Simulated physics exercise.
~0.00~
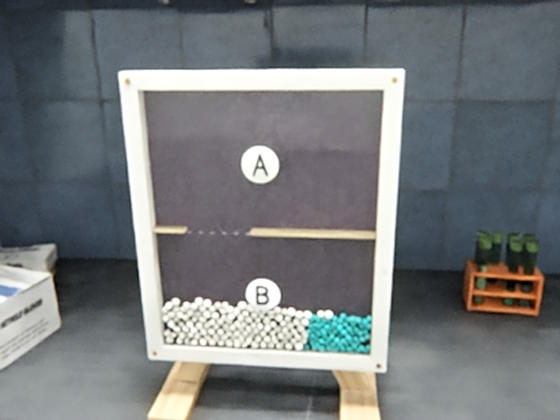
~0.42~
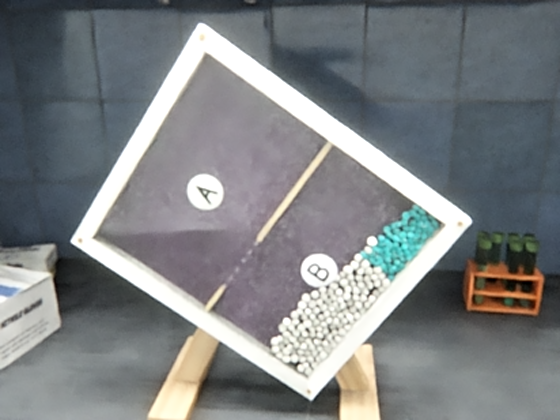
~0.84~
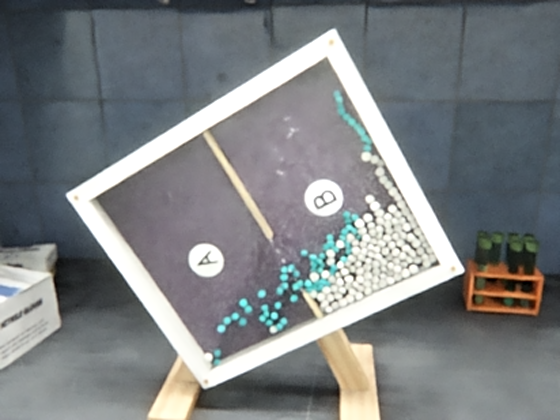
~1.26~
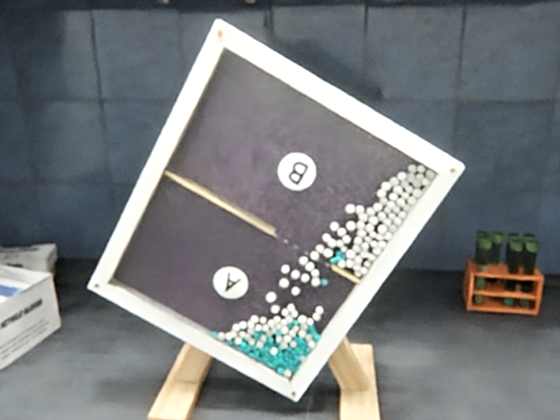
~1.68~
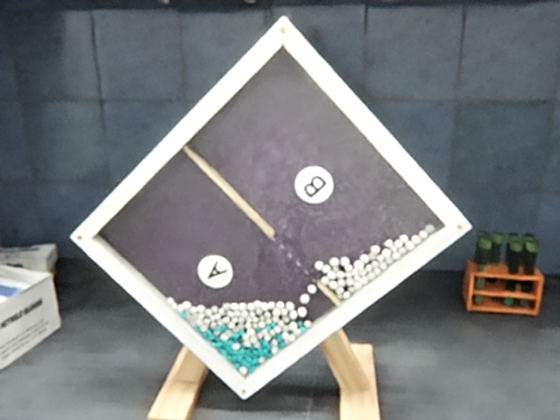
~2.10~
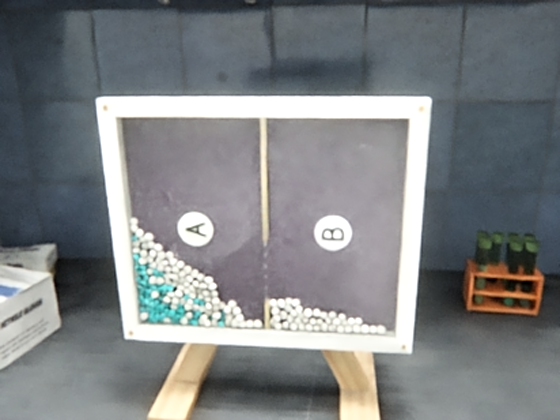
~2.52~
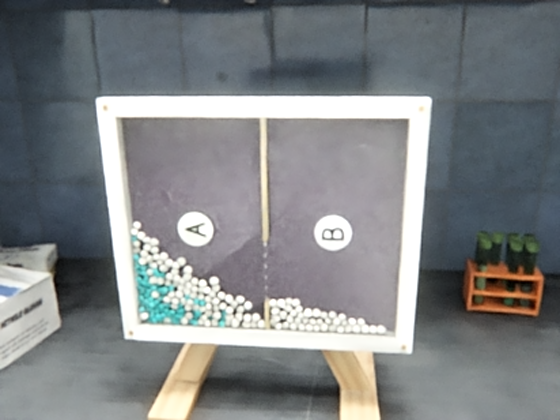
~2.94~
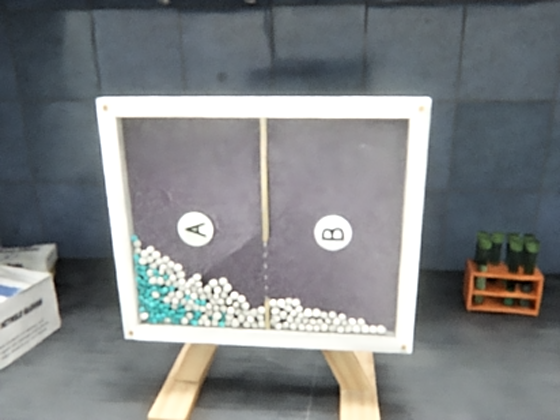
At first, a white-framed box stands upright on wooden legs, with white and smaller turquoise beads lying side by side at the bottom of chamber B, under empty chamber A. The box turns anticlockwise, and the beads gather toward the lower right. As it tips well past its side, turquoise beads spill through the gap in the divider into A, and many white ones follow. It then swings back clockwise part of the way and stops on its side. Most beads finish sloped against the left wall in A, while a smaller, white pile rests in B.
